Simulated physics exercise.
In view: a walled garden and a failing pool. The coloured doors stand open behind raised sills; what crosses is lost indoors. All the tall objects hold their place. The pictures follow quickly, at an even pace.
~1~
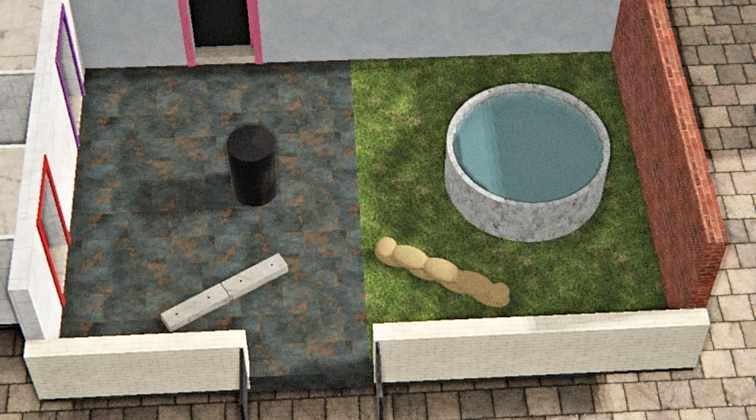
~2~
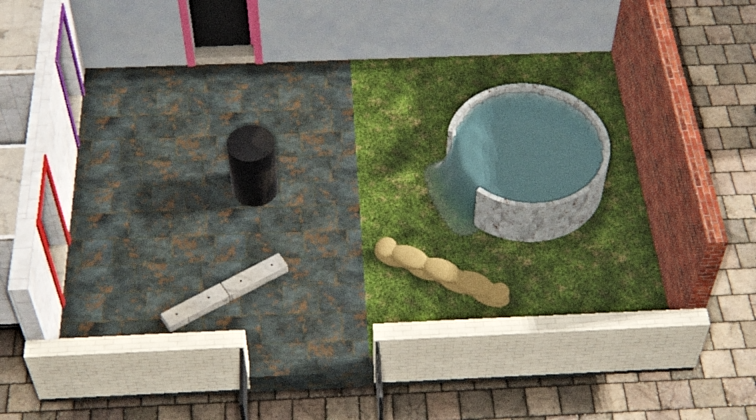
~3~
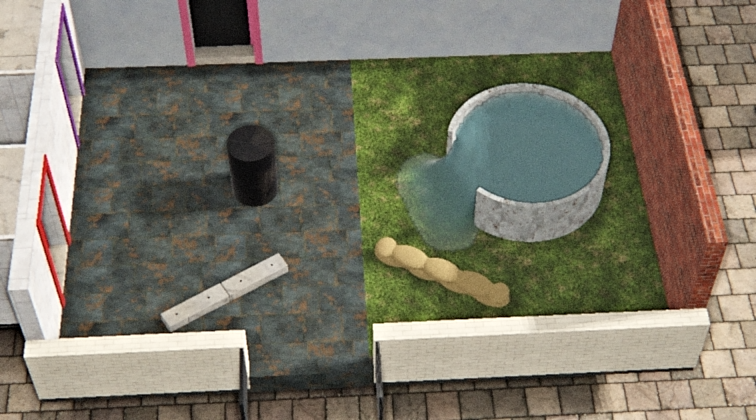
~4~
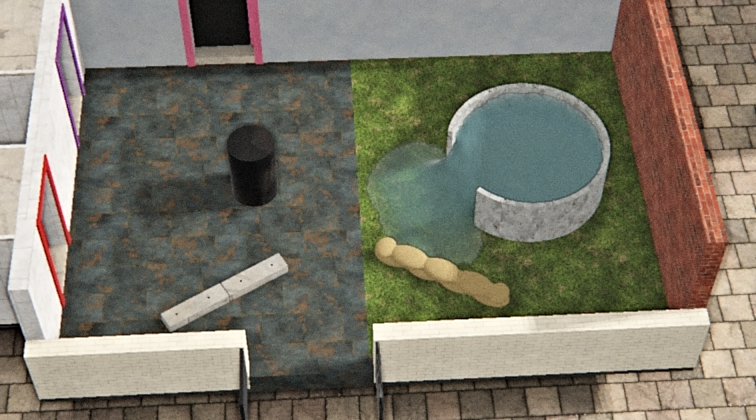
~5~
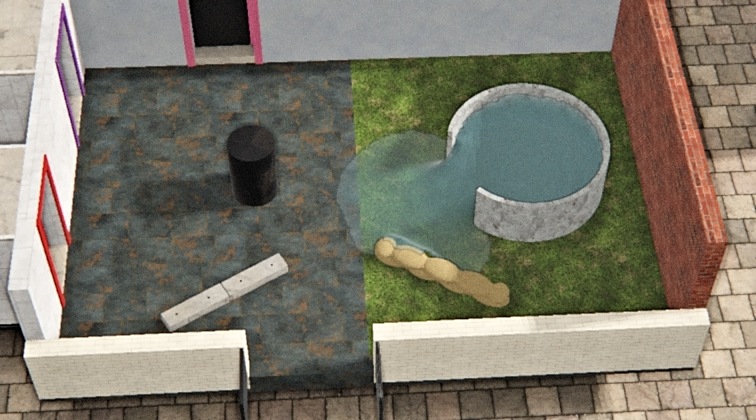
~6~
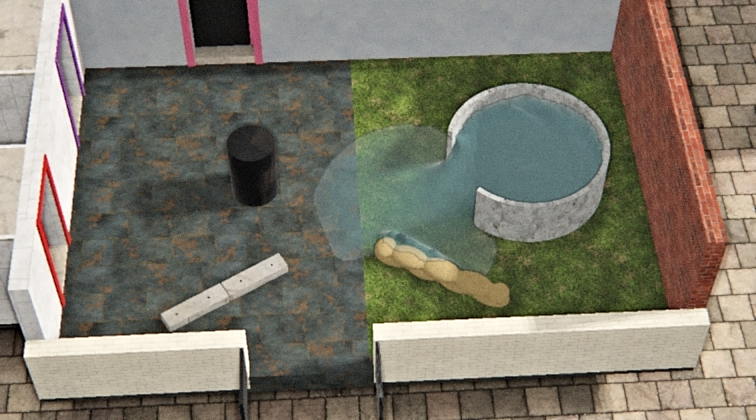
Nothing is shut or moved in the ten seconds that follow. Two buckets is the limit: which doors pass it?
The purple door lets in a lot; the pink door admits no more than that; the red door lets in a lot.
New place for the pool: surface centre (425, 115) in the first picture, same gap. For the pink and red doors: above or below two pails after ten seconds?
The pink one lets less in; the red one lets more in.
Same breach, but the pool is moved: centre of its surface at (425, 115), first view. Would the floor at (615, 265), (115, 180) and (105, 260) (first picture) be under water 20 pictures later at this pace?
One after the other: Dry, under water, covered.
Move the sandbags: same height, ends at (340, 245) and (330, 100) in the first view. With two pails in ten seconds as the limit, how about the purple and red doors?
One by one: The purple door stays under; the red door lets less in.
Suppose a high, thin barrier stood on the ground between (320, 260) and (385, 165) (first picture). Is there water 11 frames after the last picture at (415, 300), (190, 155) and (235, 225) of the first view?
One after the other: Flooded, clear, clear.
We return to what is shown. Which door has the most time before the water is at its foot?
That is the purple one.
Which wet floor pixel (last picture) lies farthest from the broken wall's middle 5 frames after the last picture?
Near (215, 271).
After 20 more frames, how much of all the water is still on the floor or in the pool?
I make it 96 per cent.
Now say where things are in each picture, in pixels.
The first frame shows the pool at (528, 147) is whole and still.
In the second frame, the front is at (473, 229), out from the gap at (455, 185).
In the third frame, water pours out at (455, 187) and has run to (435, 244).
In the fourth frame, water pours out at (455, 188) and has run to (405, 252).
In the fifth frame, the front is at (347, 173), out from the gap at (455, 188).
In the sixth frame, the front is at (339, 251), out from the gap at (455, 188).
A moment on, water covers 25 % of the floor; the purple door not reached, the pink door not reached, the red door not reached.
Next, water covers 50 % of the floor; the purple door not reached, the pink door not reached, the red door wet at the sill, nothing in.
Then, water covers 75 % of the floor; the purple door wet at the sill, nothing in, the pink door wet at the sill, nothing in, the red door over two buckets in.
Later, water covers 85 % of the floor; the purple door over two buckets in, the pink door wet at the sill, nothing in, the red door far over two buckets in.
In the end, water covers 95 % of the floor; the purple door over two buckets in, the pink door wet at the sill, nothing in, the red door far over two buckets in.
